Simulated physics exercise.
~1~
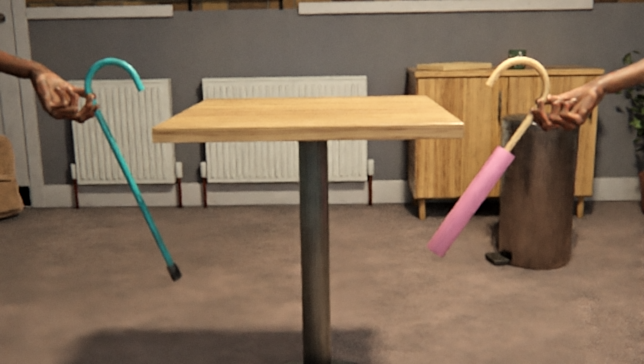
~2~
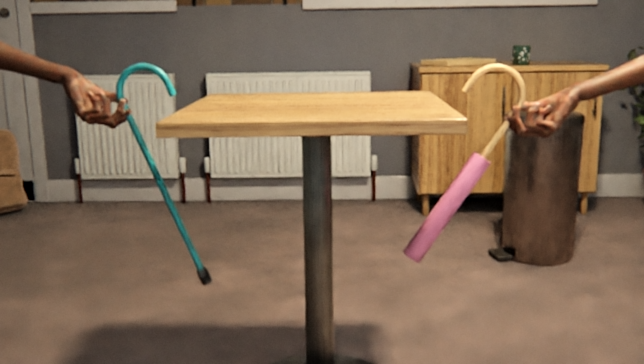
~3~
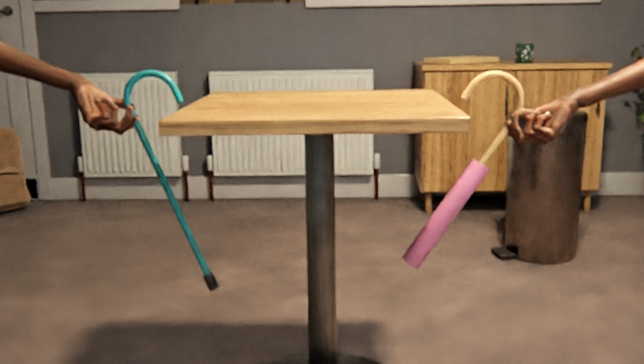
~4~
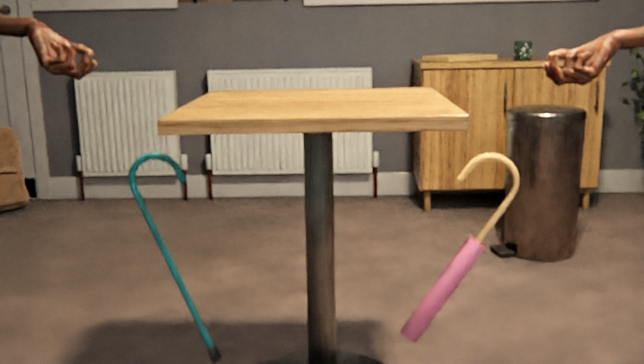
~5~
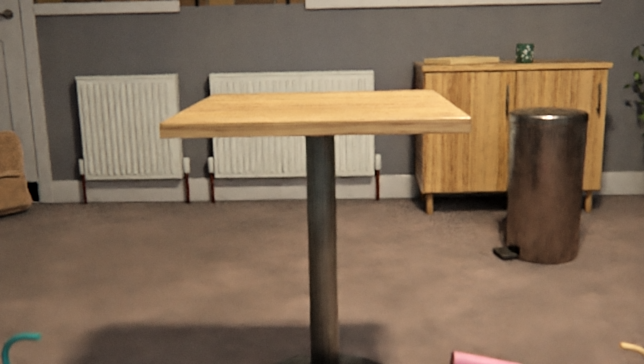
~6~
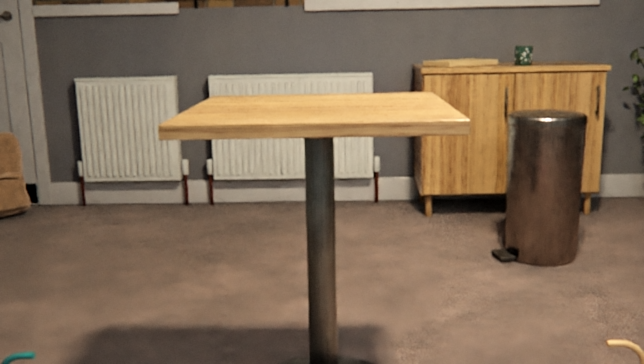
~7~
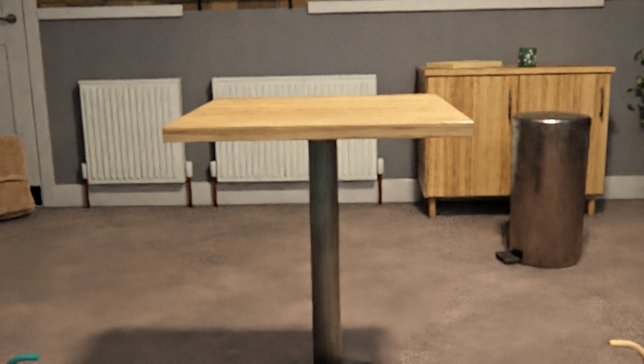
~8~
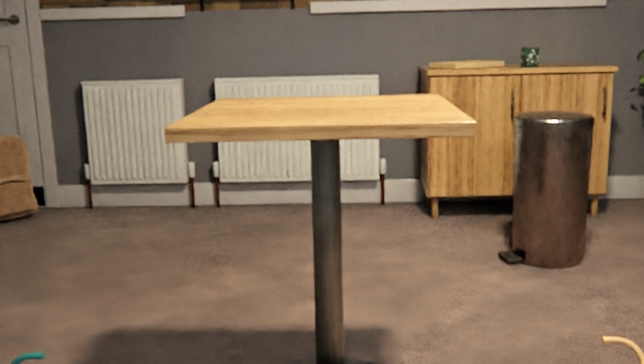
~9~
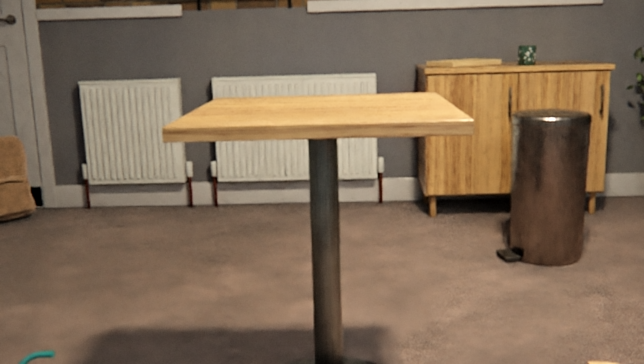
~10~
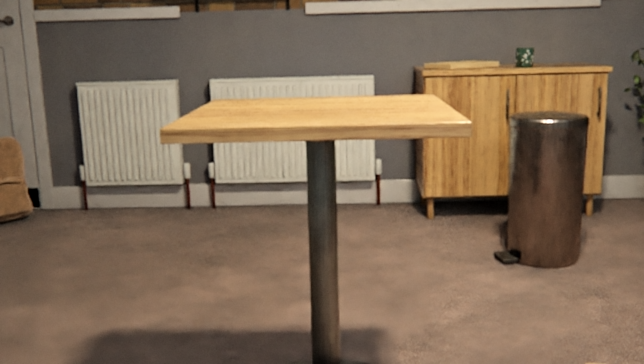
In a grey-walled room with two white radiators, a slightly swaying camera faces a small wooden table on a metal post, with a wooden cabinet and a dark bin behind it to the right. A hand at the left holds a turquoise cane, and a hand at the right holds a pink umbrella with a pale hooked handle. The hands bring both inward, hooks close to the table's ends, then let go and draw back. Both drop to the floor, tipping outward until only bits show along the bottom edge. Finally neither is in view, and the table stands bare.
